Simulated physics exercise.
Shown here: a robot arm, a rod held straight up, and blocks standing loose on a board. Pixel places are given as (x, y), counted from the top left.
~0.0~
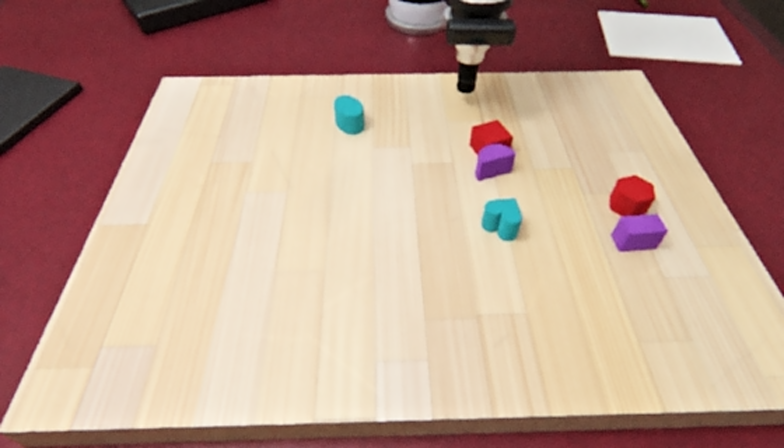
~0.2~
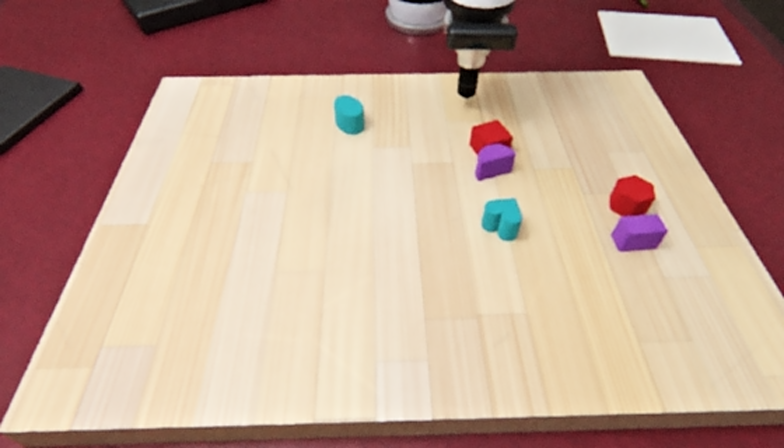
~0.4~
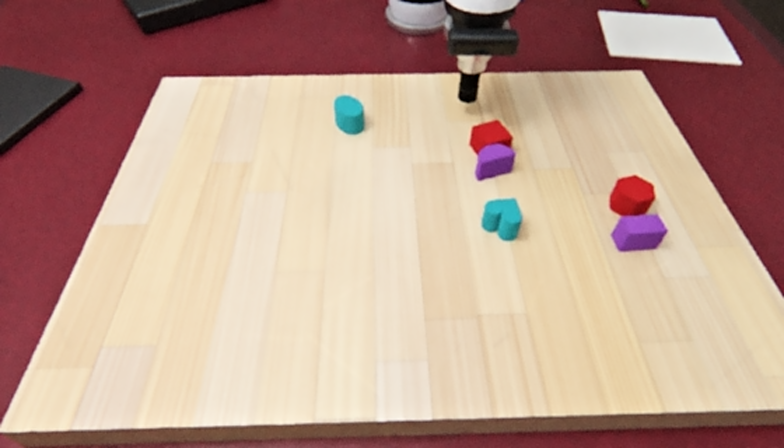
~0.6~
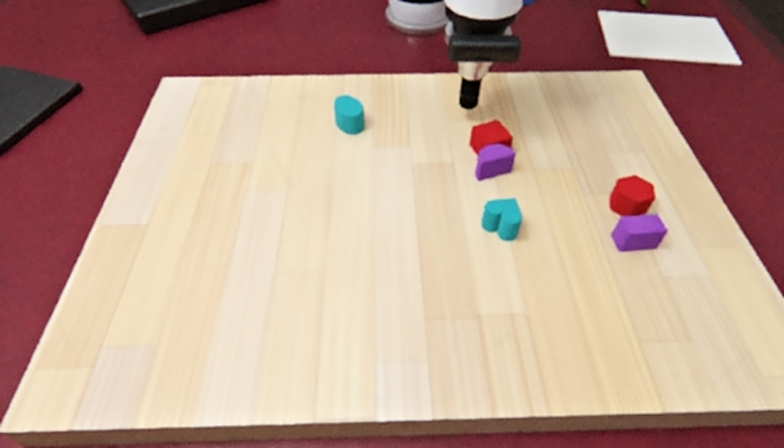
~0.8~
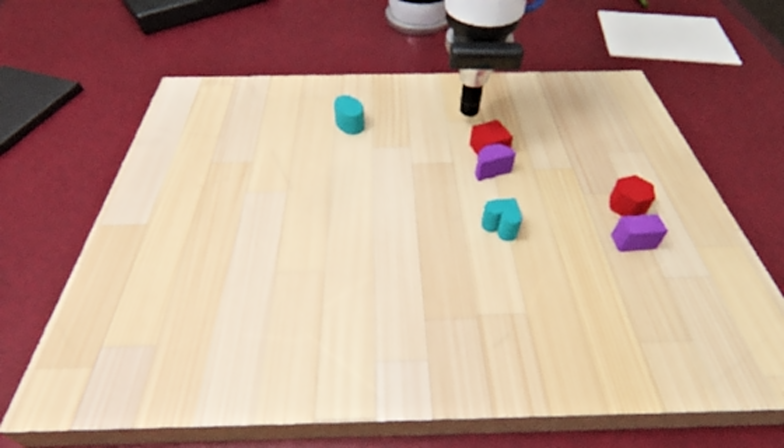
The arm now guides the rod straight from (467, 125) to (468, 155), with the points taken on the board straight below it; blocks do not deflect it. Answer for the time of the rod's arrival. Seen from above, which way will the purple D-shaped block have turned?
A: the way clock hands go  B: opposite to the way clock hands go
My answer is option A.
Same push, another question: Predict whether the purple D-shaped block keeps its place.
It moves.
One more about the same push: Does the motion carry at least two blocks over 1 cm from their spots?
I believe so.
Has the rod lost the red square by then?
My answer is yes.
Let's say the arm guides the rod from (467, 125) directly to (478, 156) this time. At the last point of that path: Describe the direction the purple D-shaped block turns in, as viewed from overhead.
It swings round clockwise.
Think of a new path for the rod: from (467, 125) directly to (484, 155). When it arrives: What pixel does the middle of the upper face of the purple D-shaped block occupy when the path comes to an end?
(511, 173)
The first path, step by step. Halfway along, rod (469, 126); nothing pushed yet.
At the end, rod (470, 142); red square (498, 139), turned 45° anticlockwise; purple D-shaped block (504, 161), turned 30° clockwise.
